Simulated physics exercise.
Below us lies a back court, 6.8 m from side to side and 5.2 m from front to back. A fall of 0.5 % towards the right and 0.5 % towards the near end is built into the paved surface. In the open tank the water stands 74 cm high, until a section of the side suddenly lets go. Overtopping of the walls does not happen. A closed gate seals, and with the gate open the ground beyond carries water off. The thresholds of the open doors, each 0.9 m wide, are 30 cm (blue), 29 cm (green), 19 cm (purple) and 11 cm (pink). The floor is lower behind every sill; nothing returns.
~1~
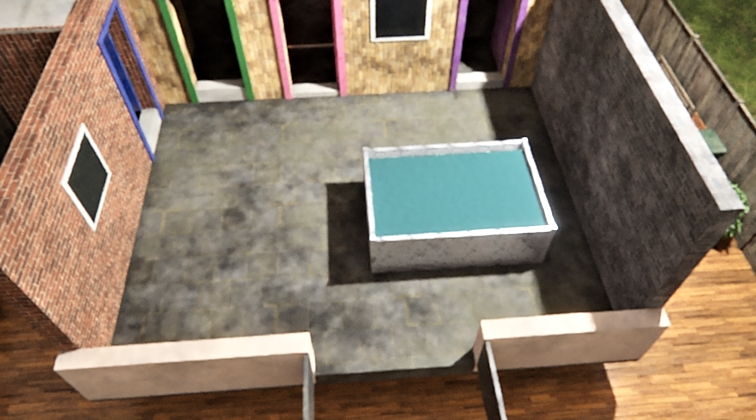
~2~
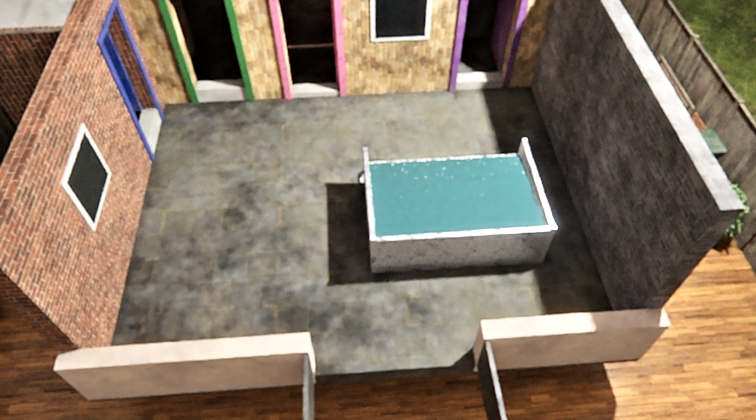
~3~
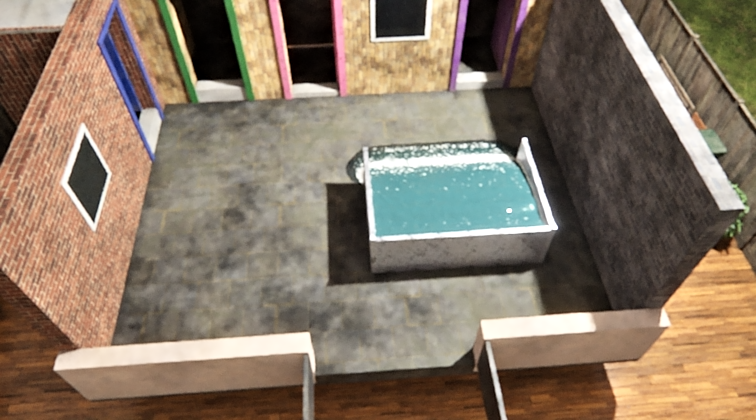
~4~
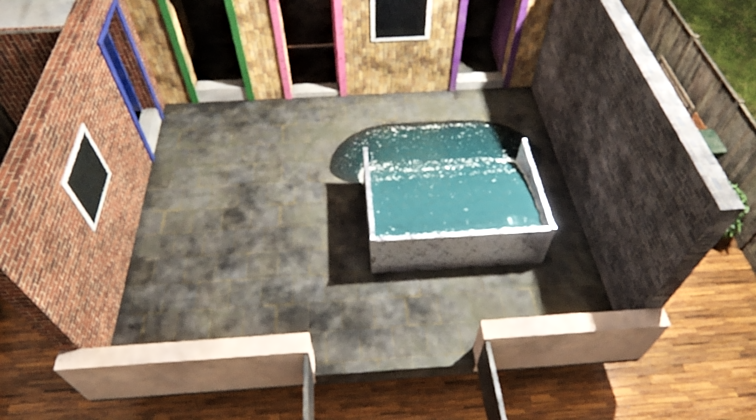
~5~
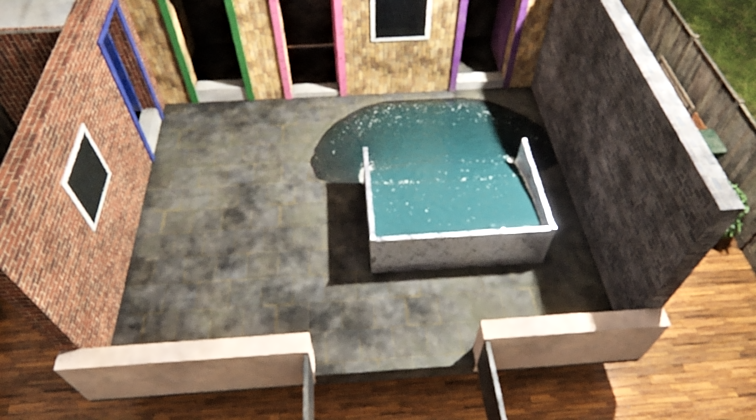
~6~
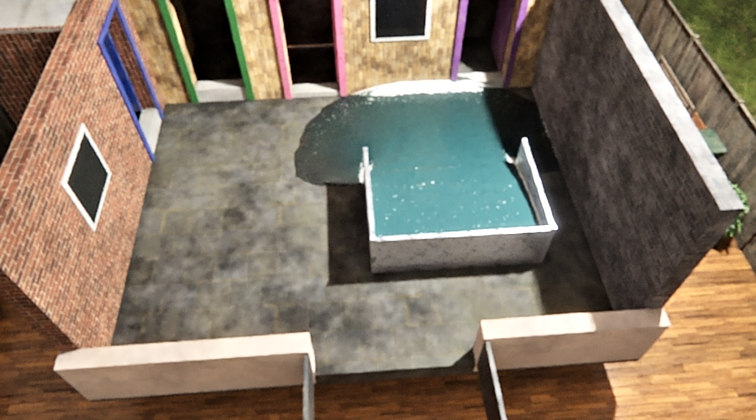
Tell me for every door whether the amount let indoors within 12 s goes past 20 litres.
In order: The blue door stops short of the limit; the green door stops short of the limit; the purple door overruns the limit; the pink door overruns the limit.
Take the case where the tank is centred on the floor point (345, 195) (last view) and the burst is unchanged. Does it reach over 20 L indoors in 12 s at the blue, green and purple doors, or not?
Blue: Within limit; green: Within limit; purple: Within limit.
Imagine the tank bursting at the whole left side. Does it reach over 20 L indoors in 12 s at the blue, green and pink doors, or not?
Against that limit: Blue under, green not over, pink below.
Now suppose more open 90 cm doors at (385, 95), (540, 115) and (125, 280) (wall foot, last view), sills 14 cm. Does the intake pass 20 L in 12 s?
Check each in turn: The first succeeds, the second succeeds, the third fails.
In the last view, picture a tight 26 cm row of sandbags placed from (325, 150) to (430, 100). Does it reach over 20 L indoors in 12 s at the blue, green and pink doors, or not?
Well, the blue one is within bounds, the green one is within bounds, and the pink one is within bounds.
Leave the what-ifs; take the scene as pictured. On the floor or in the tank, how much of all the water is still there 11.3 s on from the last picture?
Some 80 in a hundred.
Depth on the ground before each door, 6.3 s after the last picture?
Depths in centimetres - blue: 9, green: 9, purple: 6, pink: 5.
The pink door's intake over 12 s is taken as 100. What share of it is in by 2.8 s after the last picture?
Around 100 percent.
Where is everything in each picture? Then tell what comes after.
Still water, 74 cm deep, in the open tank at (453, 190), in the first picture.
The front is at (361, 181), 1.3 m from the gap on the open tank's far side; 0.6 m2 of floor is under water; 74 cm left at the back of the open tank, in the second picture.
Water pours out on the open tank's far side and has run 1.5 m, to (353, 165); typically 13 cm deep outside, 72 cm at the open tank's back, in the third picture.
Water pours out on the open tank's far side and has run 1.8 m, to (338, 158); typically 12 cm deep outside, 65 cm at the open tank's back, in the fourth picture.
The front is at (536, 128), 2.2 m from the gap on the open tank's far side; 6.2 m2 of floor is under water; 63 cm left at the back of the open tank, in the fifth picture.
The front is at (348, 96), 2.6 m from the gap on the open tank's far side; 8.2 m2 of floor is under water; 59 cm left at the back of the open tank, in the sixth picture.
Then, 0.7 s after the last picture water covers 30 % of the floor and is deepest (48 cm) near (419, 95); blue door not reached, green door not reached, purple door 39 cm at the sill, 53 L in, pink door 21 cm at the sill, 6 L in.
Then, 1.5 s after the last picture water covers 35 % of the floor and is deepest (43 cm) near (523, 90); blue door not reached, green door 10 cm at the sill, 0 L in, purple door 37 cm at the sill, 139 L in, pink door 19 cm at the sill, 34 L in.
Then, 2.8 s after the last picture water covers 60 % of the floor and is deepest (24 cm) near (183, 120); blue door 22 cm at the sill, 0 L in, green door 7 cm at the sill, 0 L in, purple door 21 cm at the sill, 195 L in, pink door 11 cm at the sill, 50 L in.
Then, 6.3 s after the last picture water covers 95 % of the floor and is deepest (19 cm) near (106, 372); blue door 9 cm at the sill, 0 L in, green door 9 cm at the sill, 0 L in, purple door 6 cm at the sill, 198 L in, pink door 5 cm at the sill, 51 L in.
Then, 11.3 s after the last picture water covers 100 % of the floor and is deepest (12 cm) near (438, 94); blue door 8 cm at the sill, 0 L in, green door 6 cm at the sill, 0 L in, purple door 7 cm at the sill, 198 L in, pink door 7 cm at the sill, 51 L in.
